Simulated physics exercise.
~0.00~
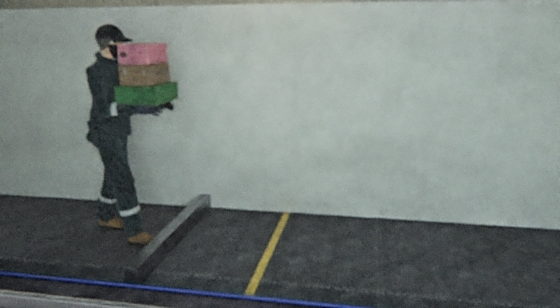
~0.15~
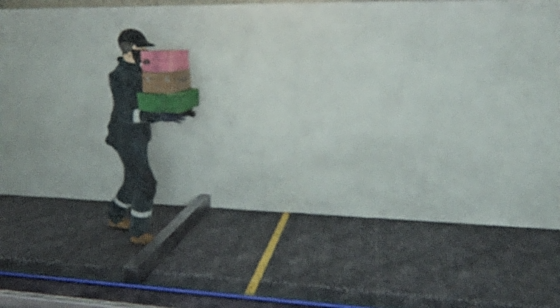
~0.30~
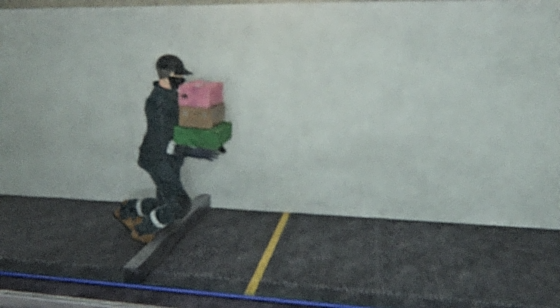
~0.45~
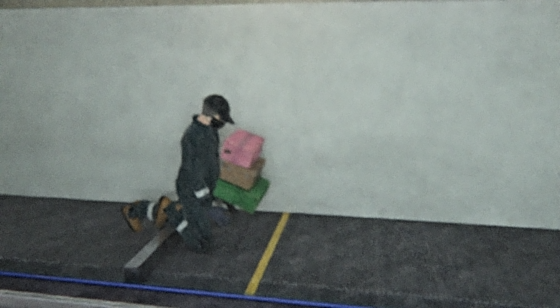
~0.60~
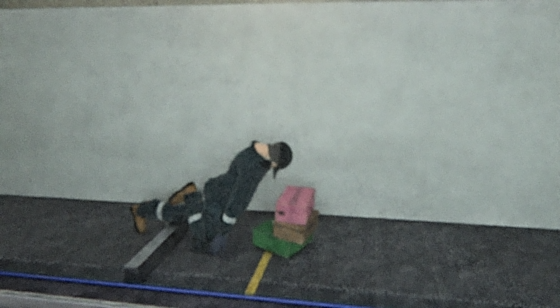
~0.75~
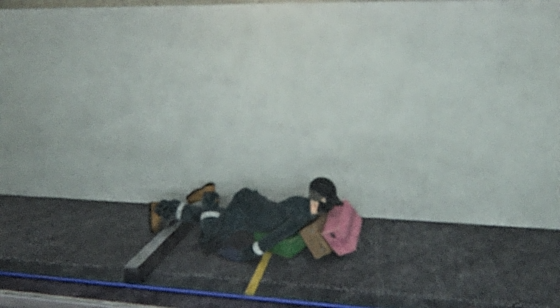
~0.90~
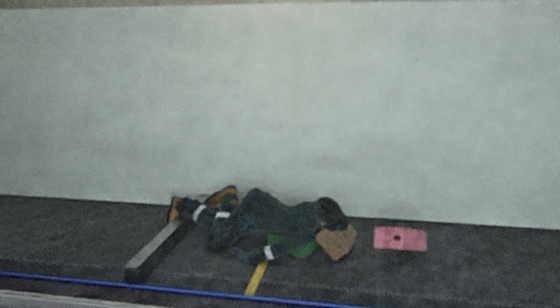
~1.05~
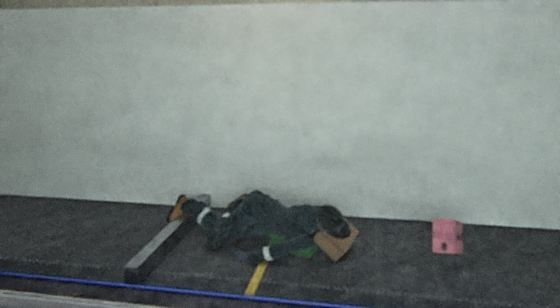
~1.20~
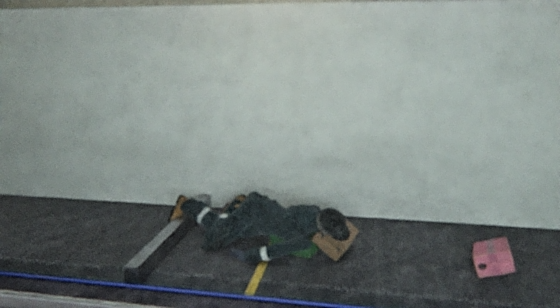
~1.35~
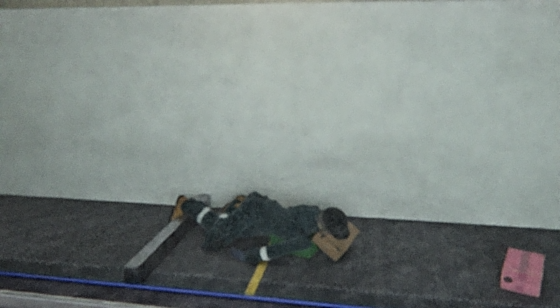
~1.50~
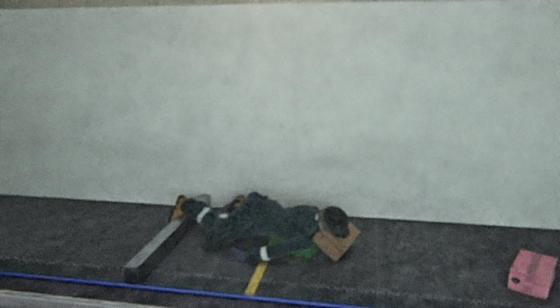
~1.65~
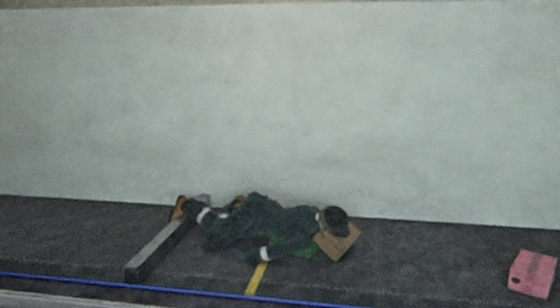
A courier in dark overalls and a cap, holding a pink carton, a brown box and a green carton stacked in both arms, glides right toward a low rail on a dark floor. The courier's legs fold at the rail and the body pitches forward over it, the stack tipping ahead. The boxes drop near the yellow line, and the courier collapses face down onto them. The pink carton breaks away and tumbles far to the right. The courier ends sprawled limp across the line, head by the brown box, with all three boxes beyond it.
